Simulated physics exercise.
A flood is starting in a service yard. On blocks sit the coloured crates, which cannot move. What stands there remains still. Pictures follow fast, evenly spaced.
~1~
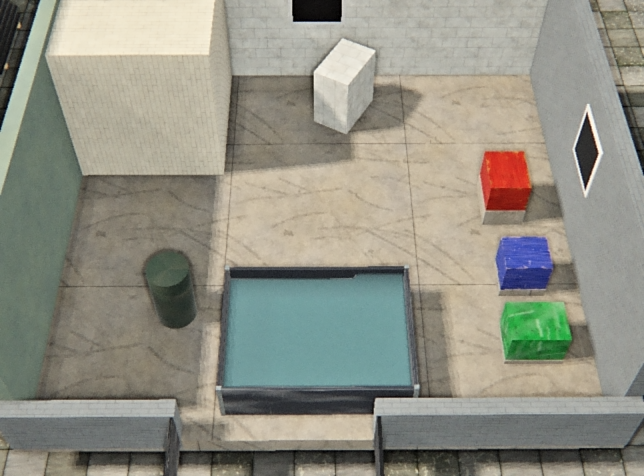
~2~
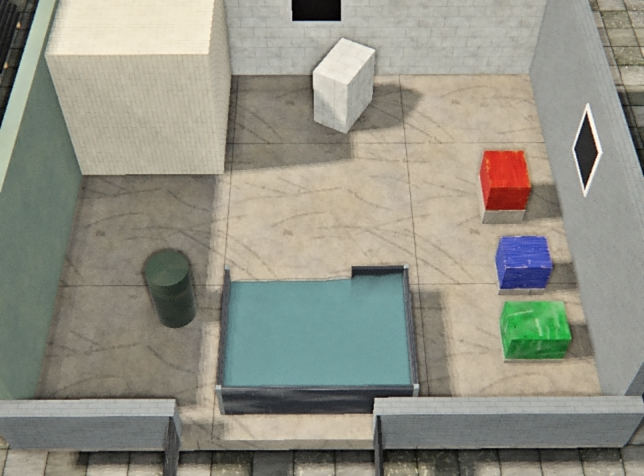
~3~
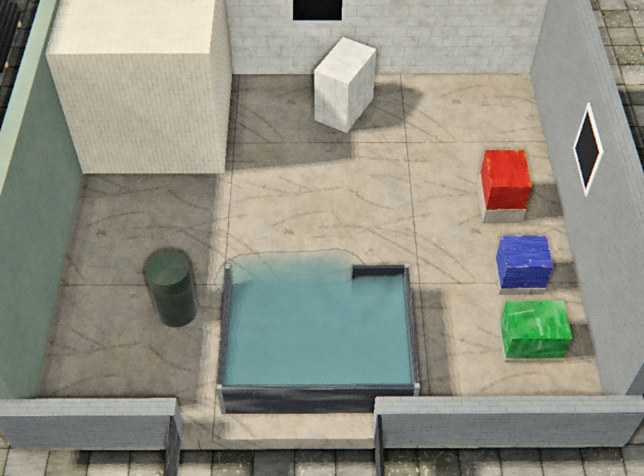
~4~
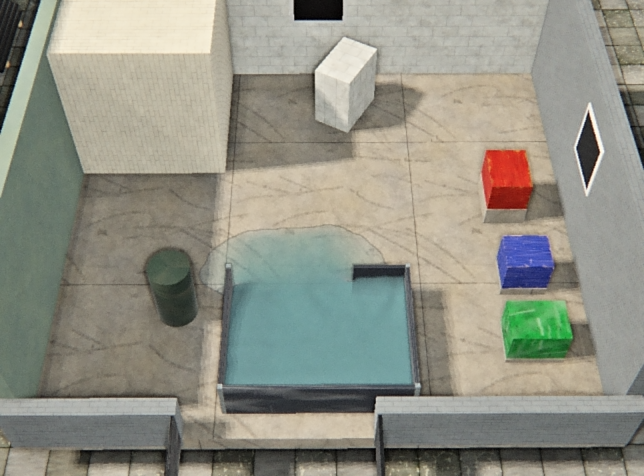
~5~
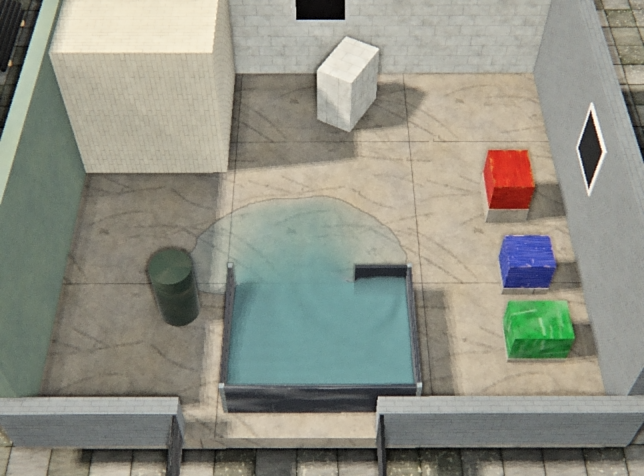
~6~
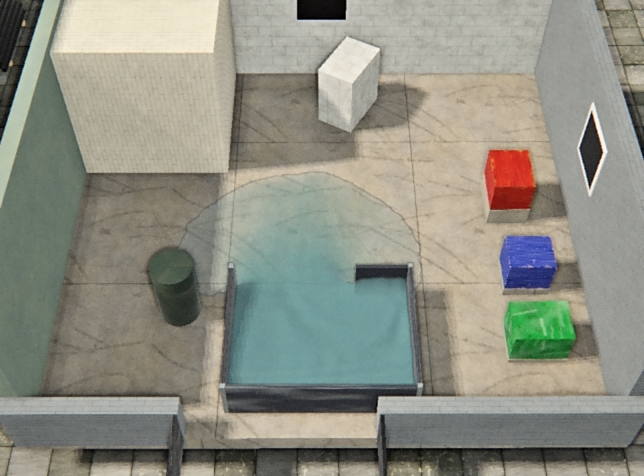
The video shows a walled yard with an open tank of blue-green water, a dark green barrel, and red, blue and green crates; the tank's far side opens and water pours out, spreading in a widening arc across the floor.
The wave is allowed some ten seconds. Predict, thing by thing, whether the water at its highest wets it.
In the end green crate: Untouched. Blue crate: Untouched. Red crate: Untouched.
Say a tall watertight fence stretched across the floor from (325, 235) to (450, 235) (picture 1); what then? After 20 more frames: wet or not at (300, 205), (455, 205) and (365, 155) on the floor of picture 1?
Outcome by spot, in order - watered, unwatered, watered.
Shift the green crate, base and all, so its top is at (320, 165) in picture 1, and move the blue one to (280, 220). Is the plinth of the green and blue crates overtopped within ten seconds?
Looks like the green crate gets reached and the blue crate gets reached.
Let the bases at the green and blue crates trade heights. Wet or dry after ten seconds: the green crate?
The green crate is not reached.
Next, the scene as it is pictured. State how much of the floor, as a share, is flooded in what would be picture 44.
Estimate: Near 75 %.
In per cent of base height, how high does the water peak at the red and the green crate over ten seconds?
Taking them in the order asked, 40 percent and 70 percent.
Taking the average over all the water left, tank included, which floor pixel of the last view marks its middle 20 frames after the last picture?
The balance point is around (295, 203).
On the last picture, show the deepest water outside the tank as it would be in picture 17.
Somewhere close to (254, 76).
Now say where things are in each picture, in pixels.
In the first frame, still water in the open tank at (317, 328).
In the second frame, water pours out on the open tank's far side and has run to a hidden place.
In the third frame, the front is at a hidden place, out from the gap on the open tank's far side.
In the fourth frame, water pours out on the open tank's far side and has run to (361, 242).
In the fifth frame, the front is at (340, 204), out from the gap on the open tank's far side.
In the sixth frame, the front is at (326, 177), out from the gap on the open tank's far side.
A moment on, water covers 35 % of the floor; the green crate not reached, the blue crate not reached, the red crate not reached.
Next, water covers 45 % of the floor; the green crate not reached, the blue crate not reached, the red crate water round its plinth.
Then, water covers 55 % of the floor; the green crate not reached, the blue crate not reached, the red crate water round its plinth.
Later, water covers 75 % of the floor; the green crate water round its plinth, the blue crate water round its plinth, the red crate water round its plinth.
In the end, water covers 95 % of the floor; the green crate stayed above the water, the blue crate stayed above the water, the red crate stayed above the water.
